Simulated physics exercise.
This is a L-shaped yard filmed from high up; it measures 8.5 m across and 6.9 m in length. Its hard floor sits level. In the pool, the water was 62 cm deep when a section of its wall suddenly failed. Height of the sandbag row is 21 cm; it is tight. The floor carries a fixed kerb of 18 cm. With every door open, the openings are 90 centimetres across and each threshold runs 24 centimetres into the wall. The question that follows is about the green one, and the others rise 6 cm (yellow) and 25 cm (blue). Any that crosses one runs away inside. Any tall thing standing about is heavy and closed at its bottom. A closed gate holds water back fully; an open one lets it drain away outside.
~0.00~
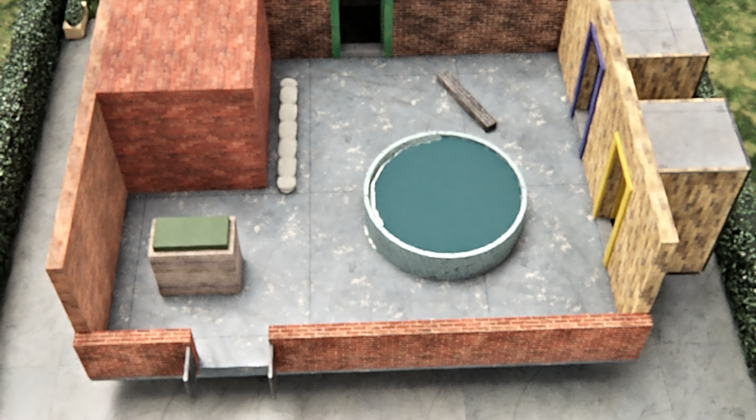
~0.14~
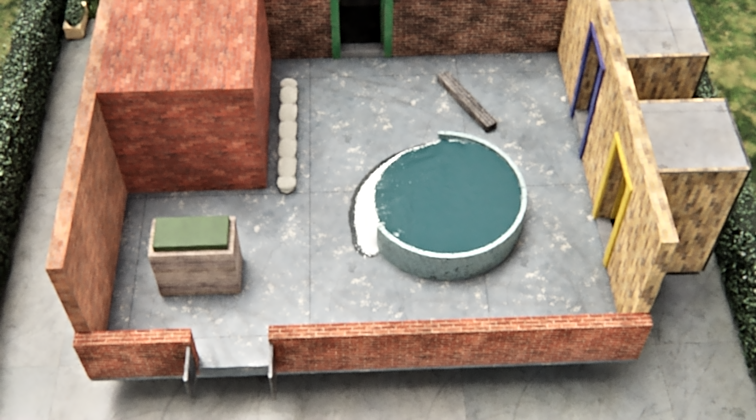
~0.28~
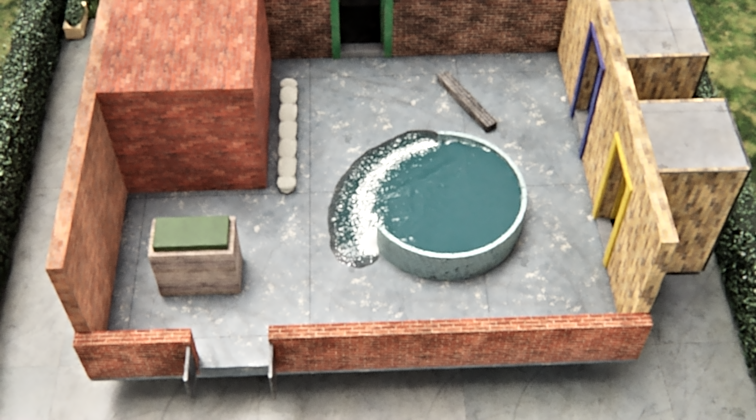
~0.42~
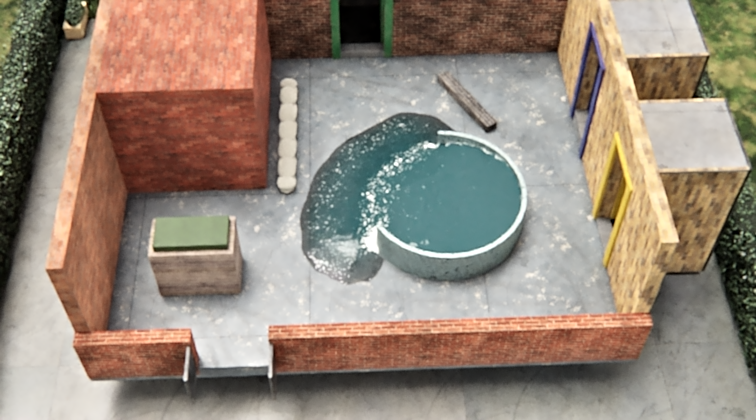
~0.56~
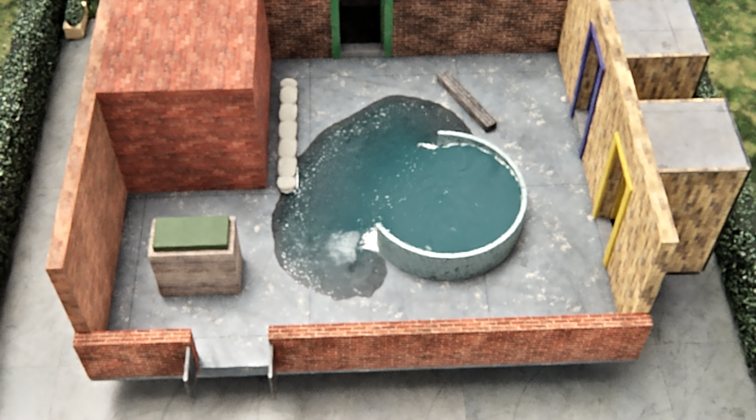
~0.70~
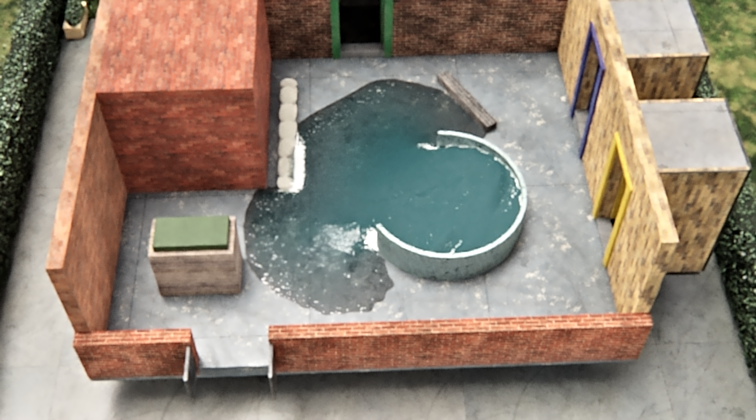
Water bursts from the left side of a round pool and spreads across the grey yard.
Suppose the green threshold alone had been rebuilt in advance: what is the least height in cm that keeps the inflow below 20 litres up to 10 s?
About 21 cm.
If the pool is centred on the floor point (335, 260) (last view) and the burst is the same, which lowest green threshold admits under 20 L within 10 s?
10.0 cm or thereabouts.
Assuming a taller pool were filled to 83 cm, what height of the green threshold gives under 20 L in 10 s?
In that case, roughly 29 cm.
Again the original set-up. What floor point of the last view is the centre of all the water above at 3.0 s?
(333, 167).
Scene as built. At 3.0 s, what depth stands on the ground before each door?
In cm: Yellow 0, blue 0, green 26.
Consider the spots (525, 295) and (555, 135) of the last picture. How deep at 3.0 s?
Roughly 0 cm and 0 cm.
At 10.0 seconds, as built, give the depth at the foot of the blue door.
It stands about 4.5 centimetres deep.
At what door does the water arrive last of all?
Yellow.
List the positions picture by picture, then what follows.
In the first frame, the pool at (445, 194) is whole and still, 62 cm deep; the green door at (362, 20) is dry.
In the second frame, the front is at (359, 247), 0.3 m from the gap at (377, 182); 0.7 m2 of floor is wet, 62 cm left at the back.
In the third frame, water pours out at (377, 183) and has run 0.7 m, to (408, 135); about 10 cm deep outside, 62 cm at the back.
In the fourth frame, the gap is at (377, 184), the front 1.2 m out at (400, 117); the back of the pool holds 62 cm.
In the fifth frame, water pours out at (377, 185) and has run 1.7 m, to (390, 99); about 6 cm deep outside, 62 cm at the back.
In the sixth frame, the front is at (374, 85), 2.2 m from the gap at (377, 185); 10.9 m2 of floor is wet, 60 cm left at the back; 0.8 m in a straight line remain to the green door at (362, 20).
After 1.4 s water covers 45 % of the floor, deepest (34 cm) near (305, 173); 19 cm at the green door, 0 litres in over its 16 cm threshold.
After 3.0 s water covers 55 % of the floor, deepest (42 cm) near (279, 61); 26 cm at the green door, 24 litres in over its 16 cm threshold.
After 10.0 s water covers 95 % of the floor, deepest (17 cm) near (546, 342); 7 cm at the green door, 69 litres in over its 16 cm threshold.
At the green door as built, the water arrived by 1.0 s and peaked near 27 cm at 2.8 s.
With a threshold of 19 cm, 34 litres would have come in within the 10 s; with 25.5 cm, 5 litres. So under 20 litres takes about 21 cm.
